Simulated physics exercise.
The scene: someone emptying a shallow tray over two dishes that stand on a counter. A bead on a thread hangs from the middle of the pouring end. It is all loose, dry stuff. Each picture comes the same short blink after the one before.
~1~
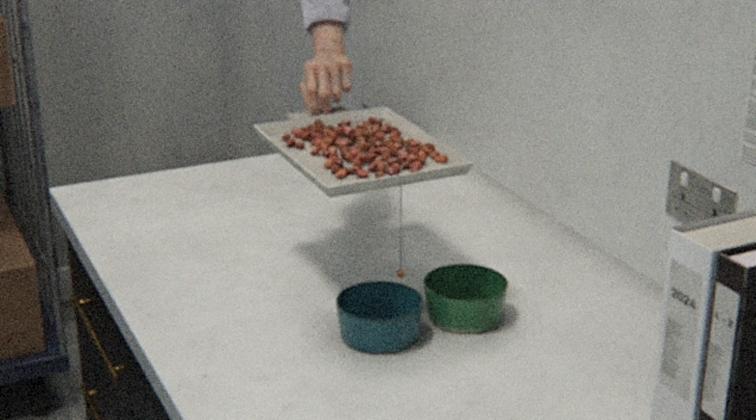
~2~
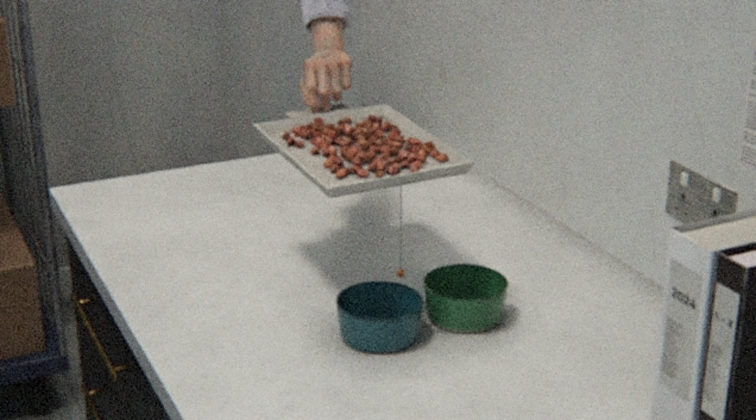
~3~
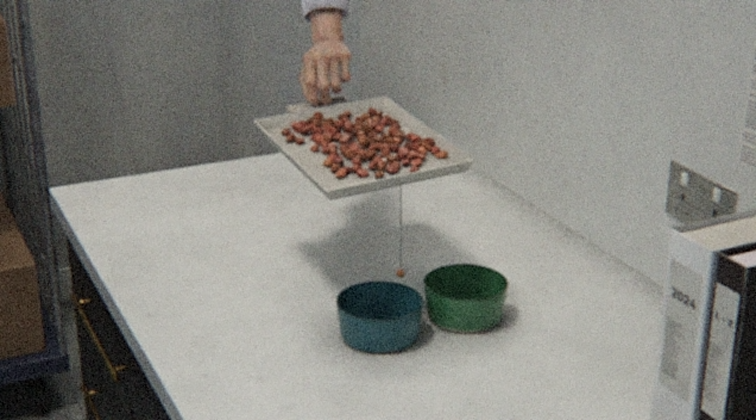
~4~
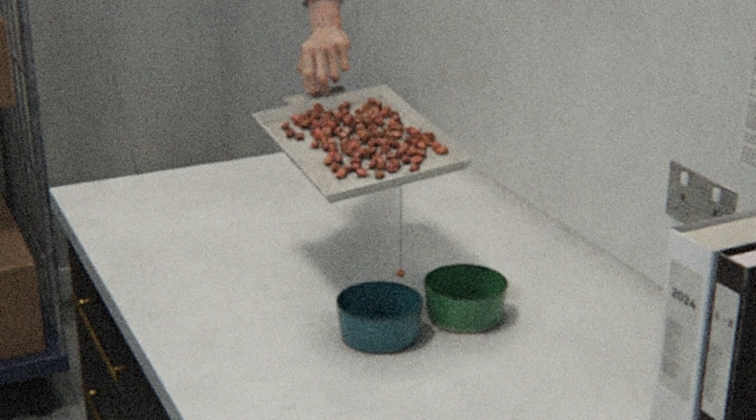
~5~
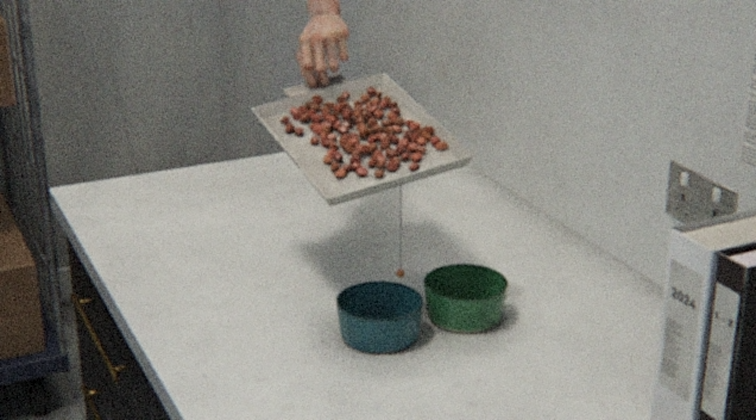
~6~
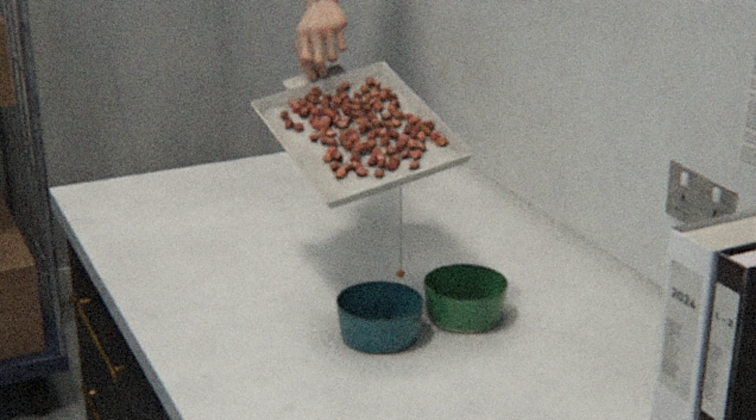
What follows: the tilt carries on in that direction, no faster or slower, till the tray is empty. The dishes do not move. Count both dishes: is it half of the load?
Caught overall: Less than half.
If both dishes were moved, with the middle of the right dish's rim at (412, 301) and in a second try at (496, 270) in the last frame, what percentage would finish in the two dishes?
Near 40 % and 0 %.
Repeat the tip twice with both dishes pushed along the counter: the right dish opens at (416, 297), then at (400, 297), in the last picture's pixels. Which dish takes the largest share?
At the first place the left dish, at the second the dish on the left.
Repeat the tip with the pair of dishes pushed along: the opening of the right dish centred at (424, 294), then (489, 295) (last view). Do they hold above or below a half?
In turn: Most of it; under half.
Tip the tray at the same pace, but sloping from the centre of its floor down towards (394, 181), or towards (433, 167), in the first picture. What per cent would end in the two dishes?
About 60 and 70 per cent.
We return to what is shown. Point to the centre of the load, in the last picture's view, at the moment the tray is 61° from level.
Close to (338, 194).
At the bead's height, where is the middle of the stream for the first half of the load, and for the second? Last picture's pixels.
Around (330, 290) and then (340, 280).
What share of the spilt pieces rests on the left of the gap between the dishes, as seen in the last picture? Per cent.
Near 100 %.
Soon after the last picture, tray tipped steeply; most on the tray; a stray few in the left dish; a stray few outside both; about a quarter in the air.
A little later, tray tipped right over; a stray few on the tray; about a third in the left dish; about two thirds outside both; a stray few in the air.
Later still, tray tipped past a quarter turn; about a third in the left dish; about two thirds outside both.
At rest, tray tipped past a quarter turn; about a third in the left dish; none in the right dish; about two thirds outside both.
